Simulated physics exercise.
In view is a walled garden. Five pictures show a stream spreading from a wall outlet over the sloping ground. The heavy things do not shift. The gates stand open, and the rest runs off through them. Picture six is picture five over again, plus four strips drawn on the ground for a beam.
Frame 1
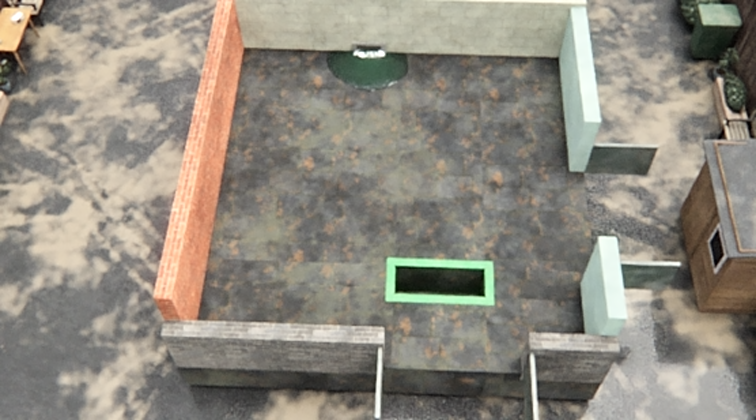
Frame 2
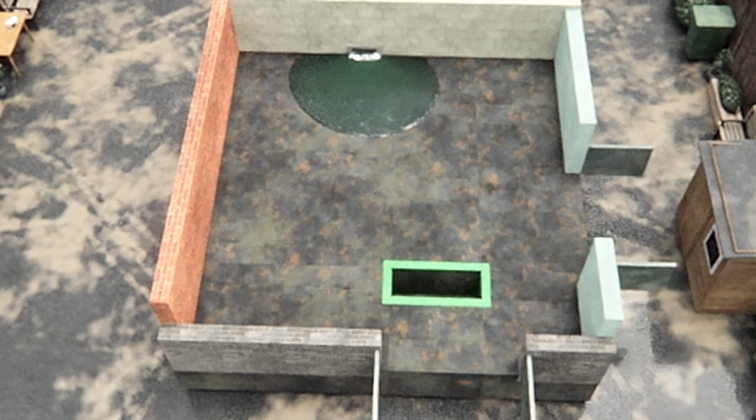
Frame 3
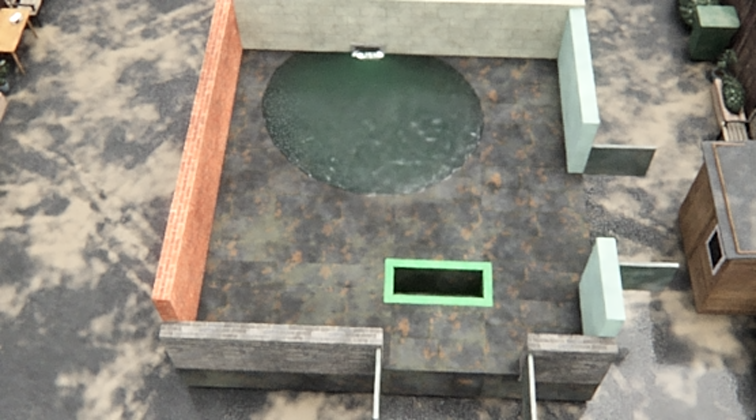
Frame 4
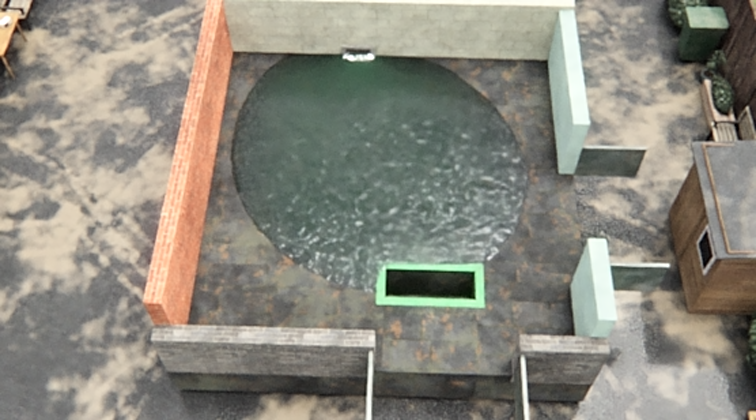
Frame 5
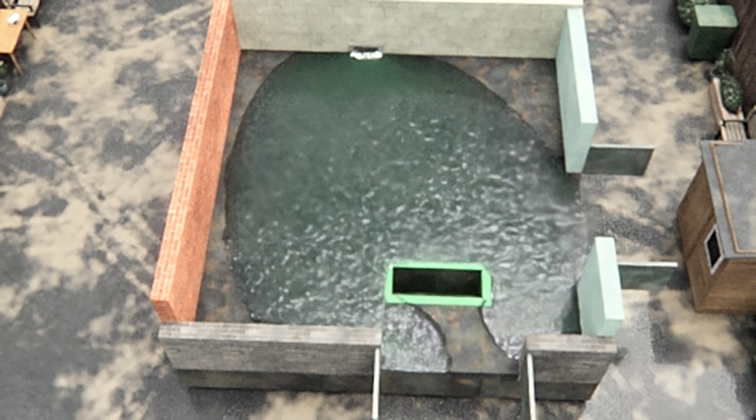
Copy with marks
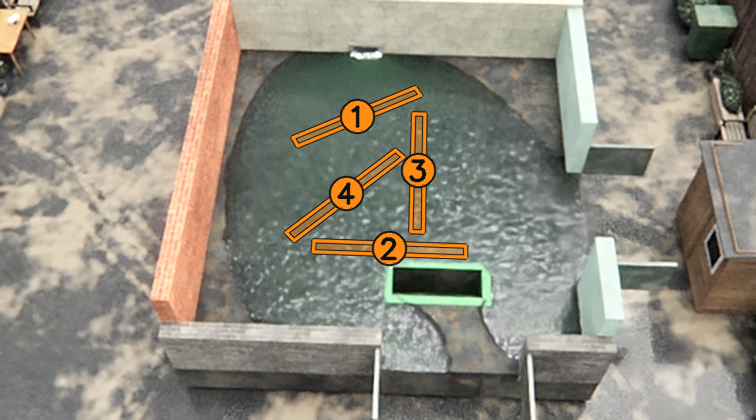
In this clip, dark green water pours from an outlet in the back wall of a walled yard and spreads across the stained floor, reaching the green-rimmed pit, then passing around it and covering most of the ground.
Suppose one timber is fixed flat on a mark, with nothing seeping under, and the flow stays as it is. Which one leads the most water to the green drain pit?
The best position is 3.
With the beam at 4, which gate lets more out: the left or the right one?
More leaves on the left.
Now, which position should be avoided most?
That would be 2.
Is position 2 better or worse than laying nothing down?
It is worse.
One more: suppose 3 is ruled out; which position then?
Position 4.
In orange, 1 from (295, 141) to (417, 91); 2 from (313, 246) to (465, 251); 3 from (417, 231) to (419, 114); 4 from (290, 236) to (399, 153).
With 1, about 10 % of the stream goes into the green drain pit, about 90 % out by the gates.
With 2, about 4 % of the stream goes into the green drain pit, about 96 % out by the gates.
With 3, about 30 % of the stream goes into the green drain pit, about 70 % out by the gates.
With 4, about 18 % of the stream goes into the green drain pit, about 82 % out by the gates.
